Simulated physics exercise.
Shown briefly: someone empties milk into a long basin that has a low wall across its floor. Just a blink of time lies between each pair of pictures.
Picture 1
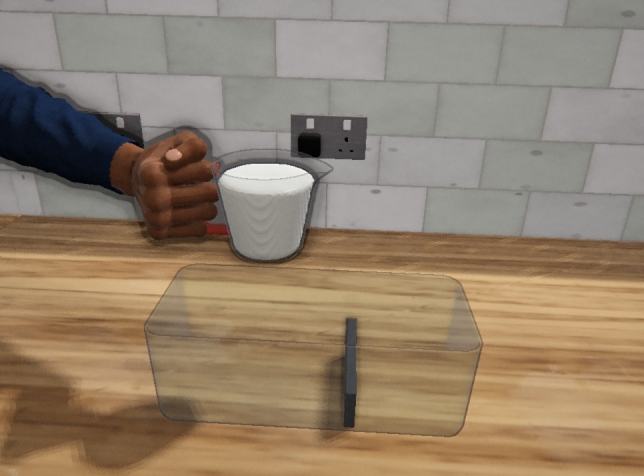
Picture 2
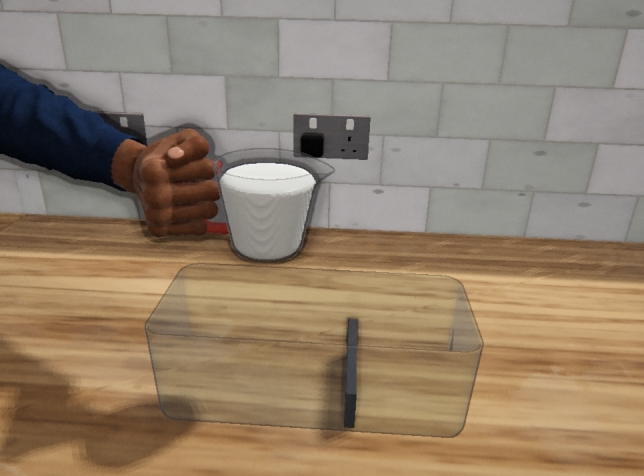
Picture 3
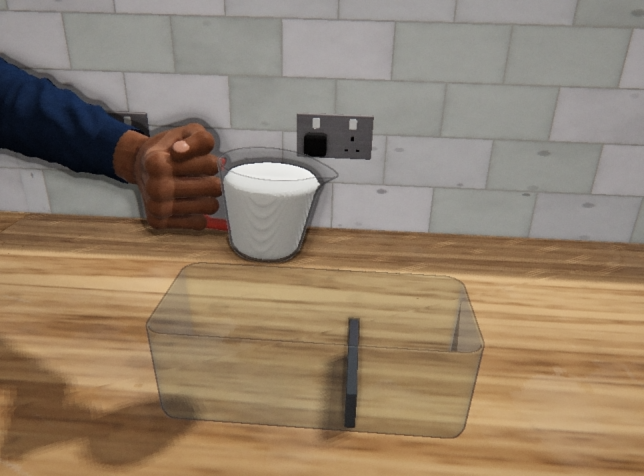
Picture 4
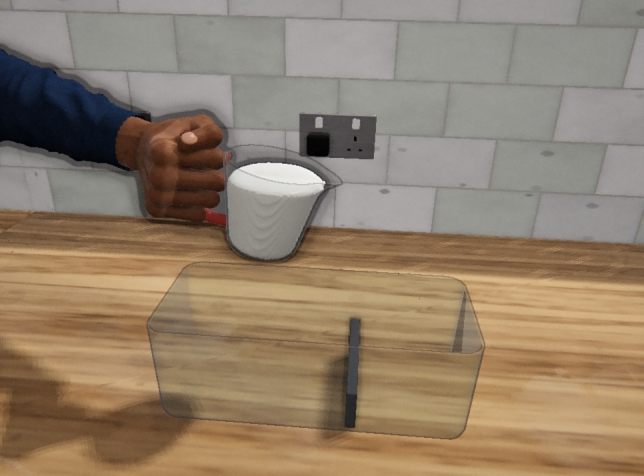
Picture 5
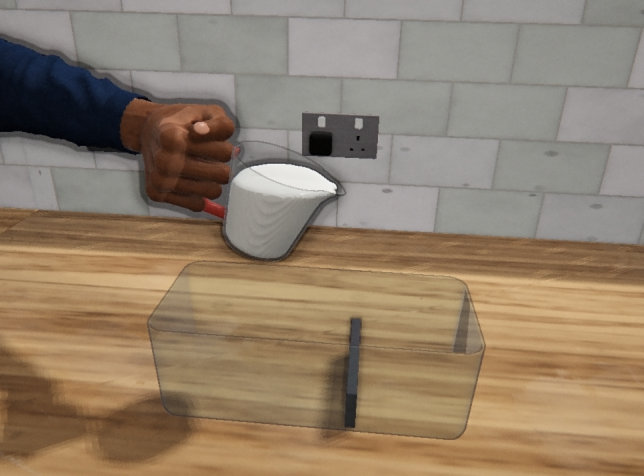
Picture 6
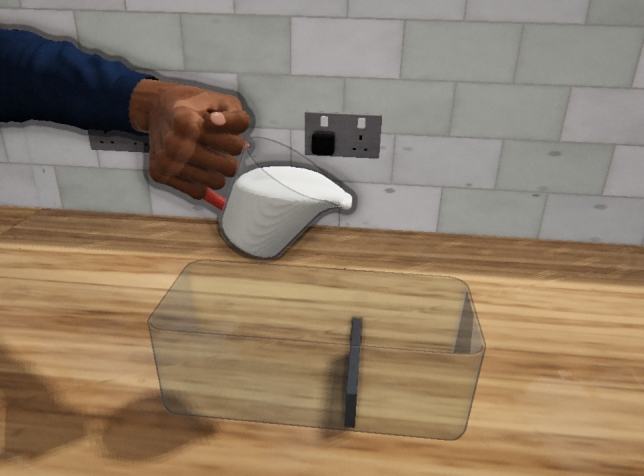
A dark-sleeved arm with its fist at the red handle of a clear jug of milk holds it almost upright above a long, clear, empty basin with a low dark wall inside. The hand rises slightly and tilts the jug steadily to the right, until the milk reaches its spout.
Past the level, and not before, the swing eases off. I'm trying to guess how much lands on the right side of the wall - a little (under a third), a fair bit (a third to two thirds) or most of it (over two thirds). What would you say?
I would say most of it, over two thirds.
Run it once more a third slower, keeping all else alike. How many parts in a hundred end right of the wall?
Something like 80 in a hundred.
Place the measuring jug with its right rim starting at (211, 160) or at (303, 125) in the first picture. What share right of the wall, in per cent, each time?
Roughly 5 in a hundred the first time and 45 in a hundred the second.
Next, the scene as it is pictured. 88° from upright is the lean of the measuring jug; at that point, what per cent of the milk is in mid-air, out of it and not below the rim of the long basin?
I'd put it at roughly 25 percent of it.
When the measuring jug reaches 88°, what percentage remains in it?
Roughly 45 percent.
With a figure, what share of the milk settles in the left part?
Share approx. 25 %.
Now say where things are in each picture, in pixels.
The first picture shows tilt 0°; pouring edge (333, 168); surface from (221, 174) to (315, 177); the long basin's rim runs from (164, 296) to (470, 311); the wall's top is at (351, 354).
The second picture shows tilt 1°; pouring edge (335, 169); surface from (223, 173) to (316, 178).
The third picture shows tilt 5°; pouring edge (339, 174); surface from (227, 172) to (320, 180).
The fourth picture shows tilt 12°; pouring edge (343, 182); surface from (231, 172) to (325, 181).
The fifth picture shows tilt 20°; pouring edge (347, 192); surface from (235, 175) to (337, 185).
The sixth picture shows tilt 30°; pouring edge (349, 205); surface from (237, 178) to (340, 192); 2 per cent is over the edge.
A moment on, the measuring jug is tipped on its side and 44 per cent is still to pour, 0 is left of the wall and 33 right of it.
Next, the measuring jug is tipped right over and 5 per cent is still to pour, 15 is left of the wall and 74 right of it.
Then the measuring jug is tipped right over and 0 per cent is still to pour, 23 is left of the wall and 76 right of it.
Later the measuring jug is tipped right over and 0 per cent is still to pour, 23 is left of the wall and 76 right of it.
In the end 23 per cent lies left of the wall, 76 right of it and 1 outside.
